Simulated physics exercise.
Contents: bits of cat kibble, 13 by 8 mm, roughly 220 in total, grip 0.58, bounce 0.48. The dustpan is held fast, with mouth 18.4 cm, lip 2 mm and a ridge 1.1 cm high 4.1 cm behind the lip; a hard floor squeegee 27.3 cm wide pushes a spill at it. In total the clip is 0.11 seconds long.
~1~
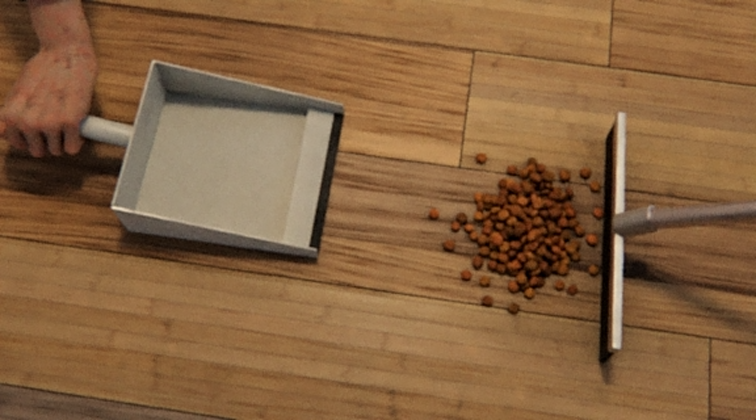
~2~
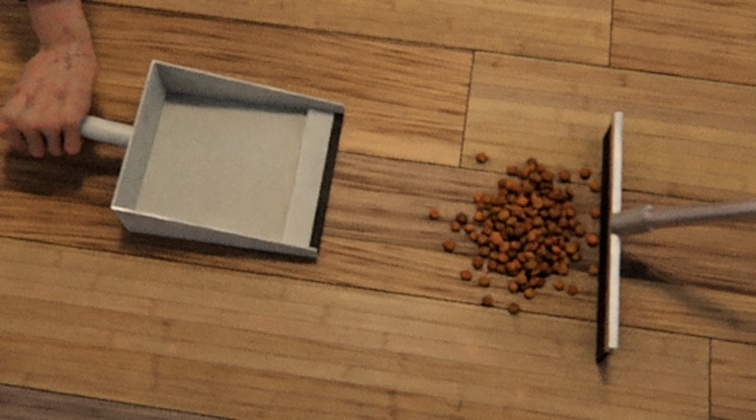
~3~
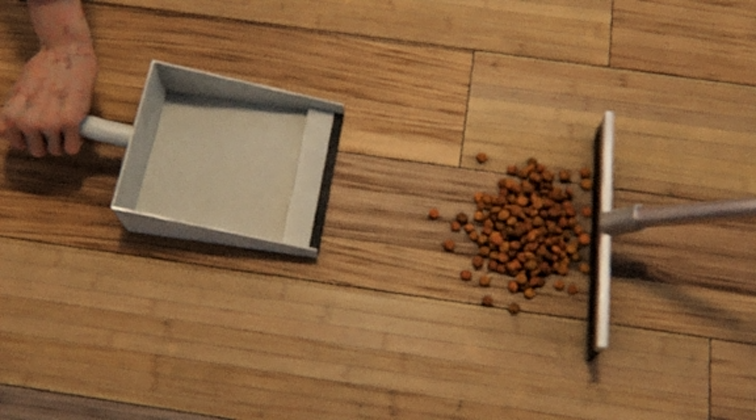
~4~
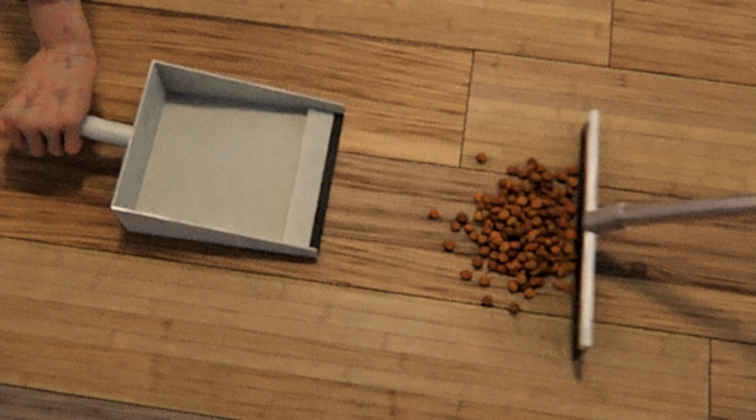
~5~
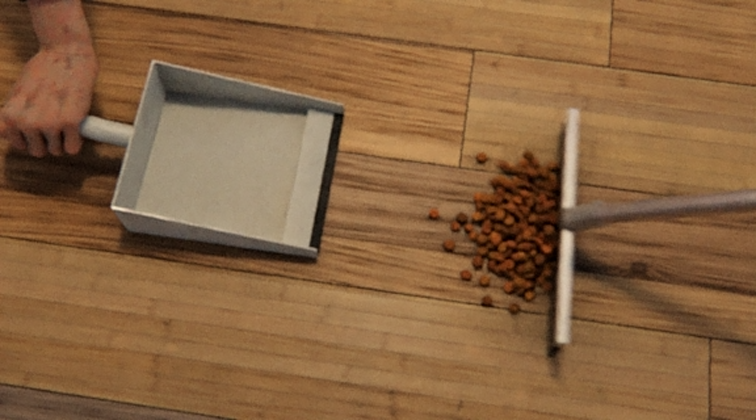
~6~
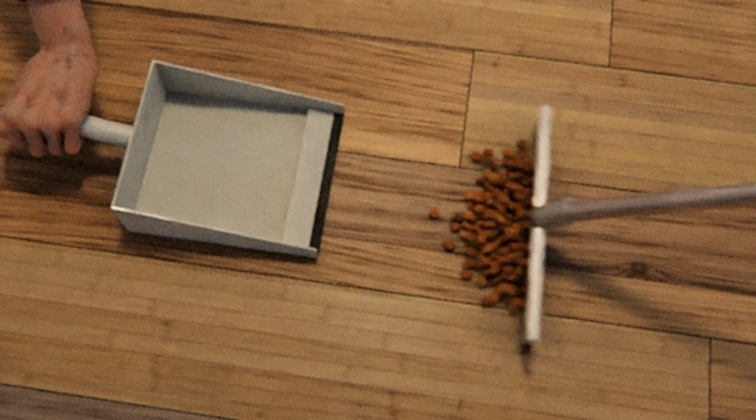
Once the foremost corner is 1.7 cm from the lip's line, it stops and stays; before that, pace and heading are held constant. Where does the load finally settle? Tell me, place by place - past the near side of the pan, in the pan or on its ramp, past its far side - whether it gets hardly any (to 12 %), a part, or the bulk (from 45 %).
Past the pan's near side gets a part. In the pan or on its ramp gets the bulk. Past the pan's far side gets hardly any.
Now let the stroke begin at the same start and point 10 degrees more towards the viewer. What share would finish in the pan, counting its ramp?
I'd expect close to 50 percent.
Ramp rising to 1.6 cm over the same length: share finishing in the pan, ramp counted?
60 per cent.
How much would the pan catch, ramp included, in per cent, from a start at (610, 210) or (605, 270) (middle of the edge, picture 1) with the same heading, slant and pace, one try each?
Around 65 percent, then around 60 percent.
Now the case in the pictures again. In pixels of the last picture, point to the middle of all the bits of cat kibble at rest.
(249, 197).
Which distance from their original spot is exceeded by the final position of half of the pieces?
Around 32 centimetres.
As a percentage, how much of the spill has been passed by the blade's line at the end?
Roughly 0 percent of it.
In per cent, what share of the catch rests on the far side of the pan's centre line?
Roughly 40 per cent.
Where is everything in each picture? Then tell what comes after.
In the first frame, blade from (614, 348) to (619, 120), moved 0.0 cm, 0 of the pieces shifted so far; middle of the pieces at (526, 230); pan at (223, 169).
In the second frame, blade from (610, 347) to (616, 120), moved 0.4 cm, 0 of the pieces shifted so far; middle of the pieces at (526, 230).
In the third frame, blade from (600, 346) to (607, 119), moved 1.4 cm, 4 of the pieces shifted so far; middle of the pieces at (526, 230).
In the fourth frame, blade from (584, 345) to (592, 118), moved 3.1 cm, 18 of the pieces shifted so far; middle of the pieces at (526, 230).
In the fifth frame, blade from (560, 342) to (571, 116), moved 5.5 cm, 176 of the pieces shifted so far; middle of the pieces at (522, 221).
In the sixth frame, blade from (531, 339) to (544, 114), moved 8.5 cm, 217 of the pieces shifted so far; middle of the pieces at (501, 225); pan at (223, 169).
Then, 0.09 s after the last picture, middle of the blade 10 cm from the lip; 0 % over the lip, far side 0 %, near side 15 %.
Then, 0.15 s after the last picture, middle of the blade 4 cm from the lip; 20 % over the lip, far side 5 %, near side 20 %.
Then, 0.35 s after the last picture, middle of the blade 2 cm from the lip; 65 % over the lip, far side 5 %, near side 20 %.
In the end, near side 20 %, pan 65 %, far side 5 %, in front of the lip or behind the blade 10 %.
